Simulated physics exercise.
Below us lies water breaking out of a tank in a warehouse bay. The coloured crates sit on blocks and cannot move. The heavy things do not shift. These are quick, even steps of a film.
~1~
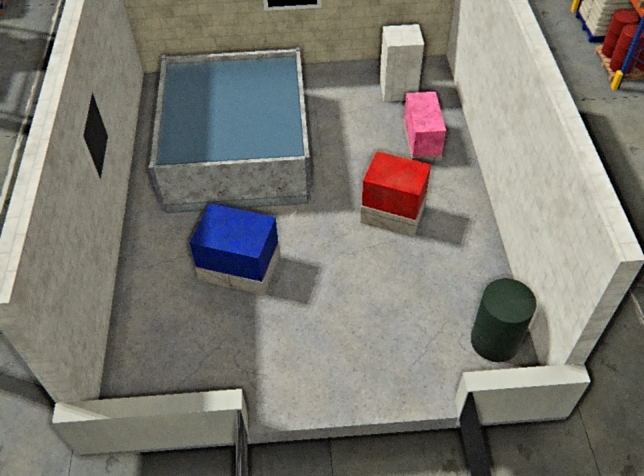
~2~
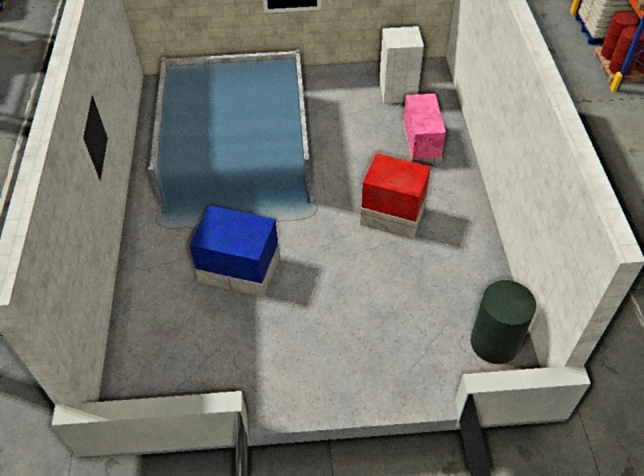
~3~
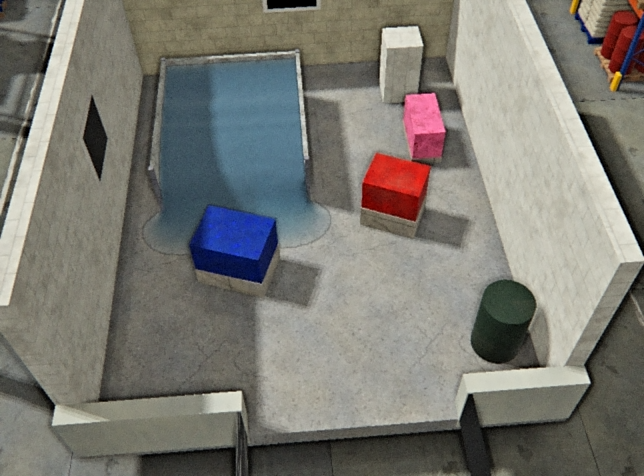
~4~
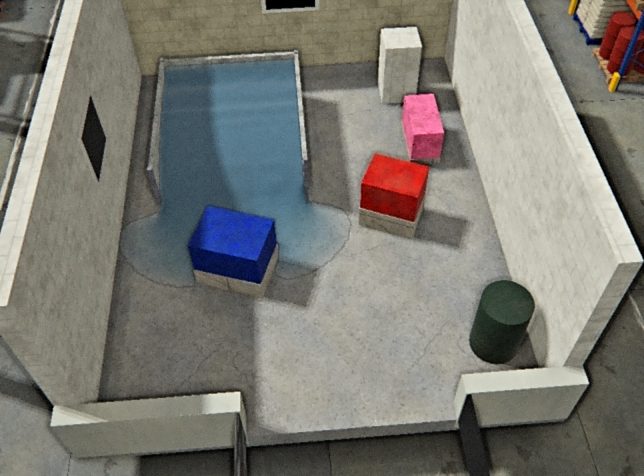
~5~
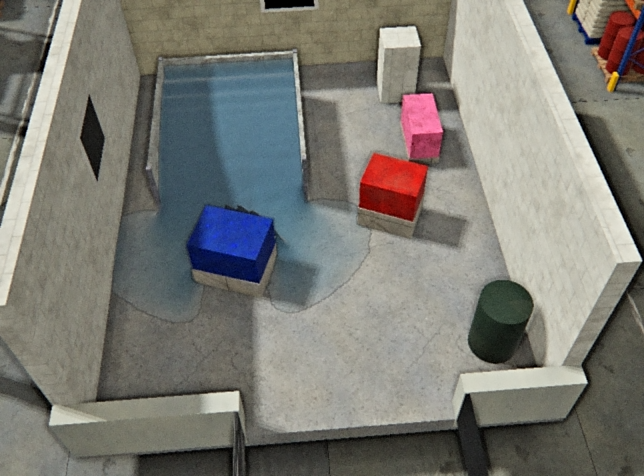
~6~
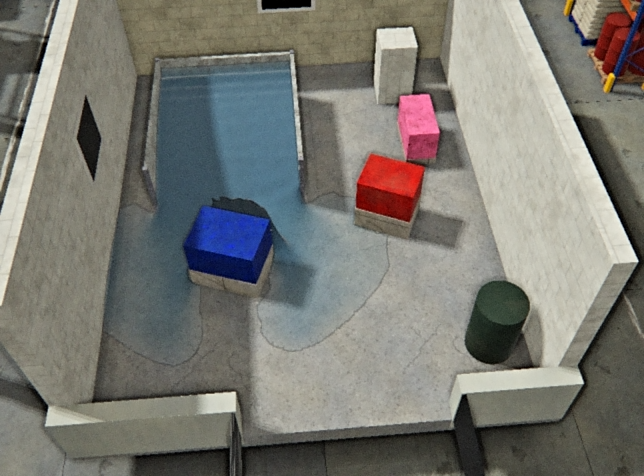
We see an open tank of still water in a walled warehouse bay; then water pours from its front, spreads across the floor around a blue-topped block, and extends forward on both sides while the other objects stay still.
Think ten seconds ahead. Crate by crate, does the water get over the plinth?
In the end: The red crate keeps dry; the blue crate is soaked; the pink crate is soaked.
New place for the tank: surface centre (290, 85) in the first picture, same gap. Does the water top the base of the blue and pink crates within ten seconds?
In short: Blue takes water; pink ends up wet.
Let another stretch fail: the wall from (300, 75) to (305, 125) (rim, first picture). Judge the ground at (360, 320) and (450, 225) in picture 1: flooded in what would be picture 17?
As listed: Clear, under water.
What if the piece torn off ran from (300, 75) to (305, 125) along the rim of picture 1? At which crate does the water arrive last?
Last comes the blue crate.
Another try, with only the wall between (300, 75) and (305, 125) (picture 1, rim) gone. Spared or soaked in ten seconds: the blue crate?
Then: Blue is safe.
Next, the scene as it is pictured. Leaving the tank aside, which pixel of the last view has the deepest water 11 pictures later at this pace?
Near (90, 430).
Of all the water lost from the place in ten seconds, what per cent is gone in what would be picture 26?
About 30 per cent.
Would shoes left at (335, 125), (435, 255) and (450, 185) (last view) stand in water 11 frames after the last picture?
One after the other: Dry, under water, dry.
A moment on, water covers 45 % of the floor; the red crate water round its plinth, the blue crate water round its plinth, the pink crate not reached.
Next, water covers 55 % of the floor; the red crate water round its plinth, the blue crate water round its plinth, the pink crate not reached.
Then, water covers 75 % of the floor; the red crate water round its plinth, the blue crate water round its plinth, the pink crate water round its plinth.
Later, water covers 95 % of the floor; the red crate water round its plinth, the blue crate water round its plinth, the pink crate water round its plinth.
In the end, water covers 100 % of the floor; the red crate stayed above the water, the blue crate was topped, the pink crate was topped.
